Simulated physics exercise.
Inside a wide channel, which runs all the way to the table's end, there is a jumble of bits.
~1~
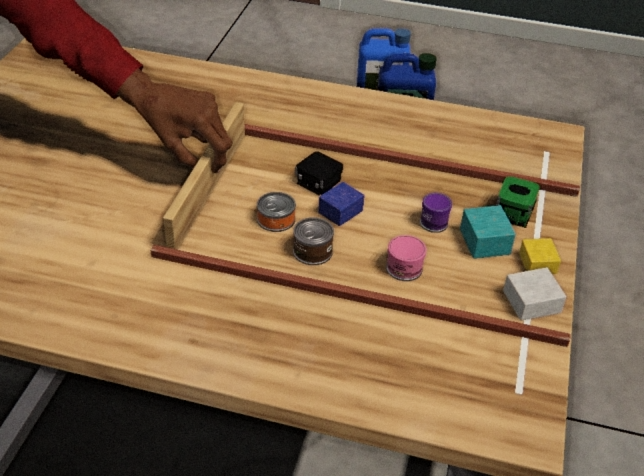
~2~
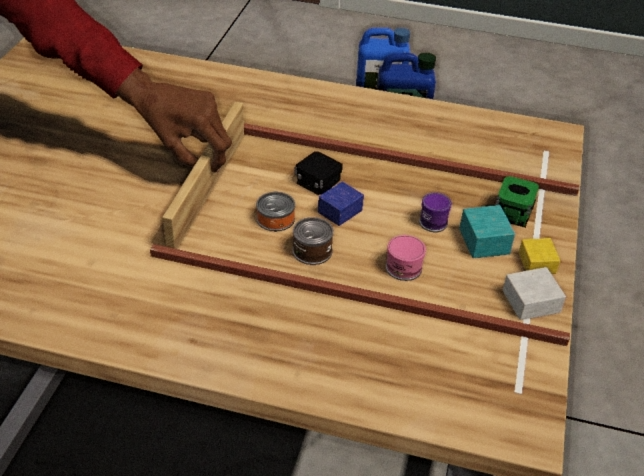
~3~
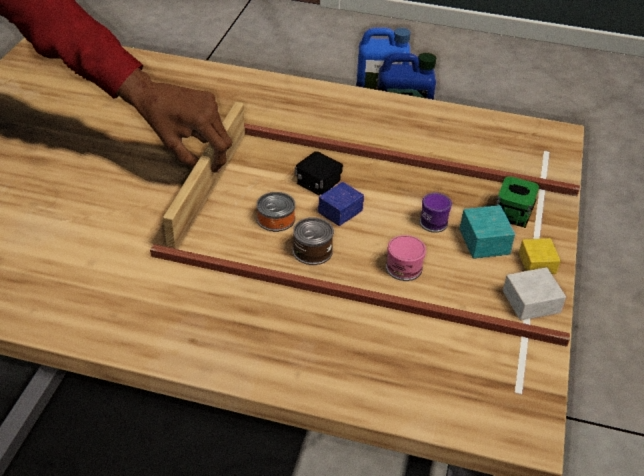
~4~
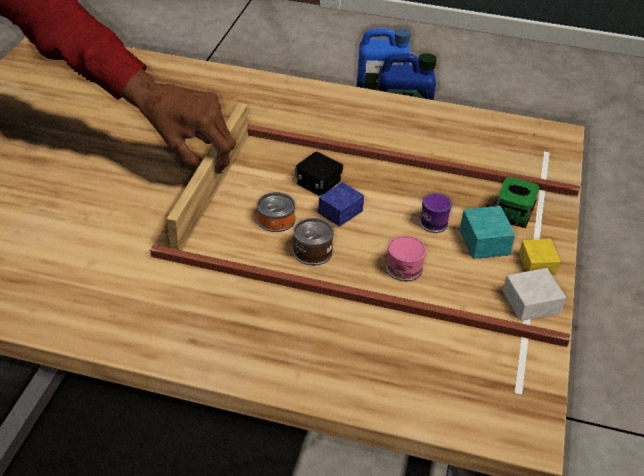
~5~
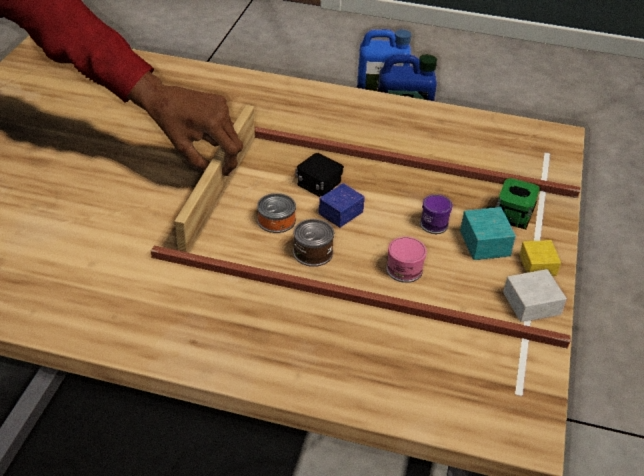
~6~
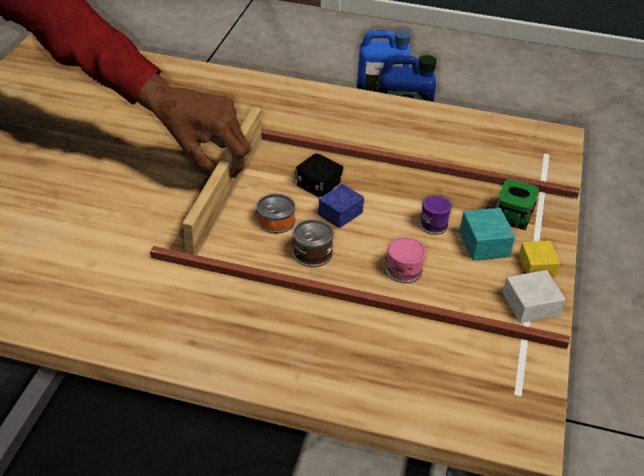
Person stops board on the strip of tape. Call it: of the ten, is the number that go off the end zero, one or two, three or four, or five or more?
Five or more go off.
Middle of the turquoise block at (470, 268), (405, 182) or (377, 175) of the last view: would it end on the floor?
Place by place, it goes down, goes down, goes down.
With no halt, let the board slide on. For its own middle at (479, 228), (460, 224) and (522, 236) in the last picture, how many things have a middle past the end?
In order, that gives 0, then 0, then 4.
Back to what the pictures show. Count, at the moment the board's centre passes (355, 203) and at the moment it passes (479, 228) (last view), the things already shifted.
That gives 4 for the first and 10 for the second.
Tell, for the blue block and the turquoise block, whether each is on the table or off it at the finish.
Blue block keeps its place; turquoise block is gone.
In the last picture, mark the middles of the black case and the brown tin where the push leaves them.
The black case ends up near (559, 215), and the brown tin near (552, 295).
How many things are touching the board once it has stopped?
In total, 4.
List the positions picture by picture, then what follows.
Yellow block (540, 257); white block (534, 294); green case (517, 201); board (208, 172); tape (535, 254), in the first frame.
White block (533, 294); board (207, 172), in the second frame.
Green case (516, 201); black case (319, 174), in the third frame.
Yellow block (539, 257); orange tin (276, 212), in the fourth frame.
White block (534, 296); blue block (342, 205), in the fifth frame.
Yellow block (539, 259); white block (533, 296); green case (516, 204); board (225, 177); tape (535, 256), in the sixth frame.
A little later, none off yet; yellow block at rest near (539, 259); white block at rest near (533, 296); green case at rest near (516, 204).
Next, none off yet; yellow block moving near (544, 261); white block at rest near (533, 296); green case at rest near (516, 204).
When it is over, the number that fall off is five or more; down, pink pot, purple tin, turquoise block, green case, white block and yellow block.
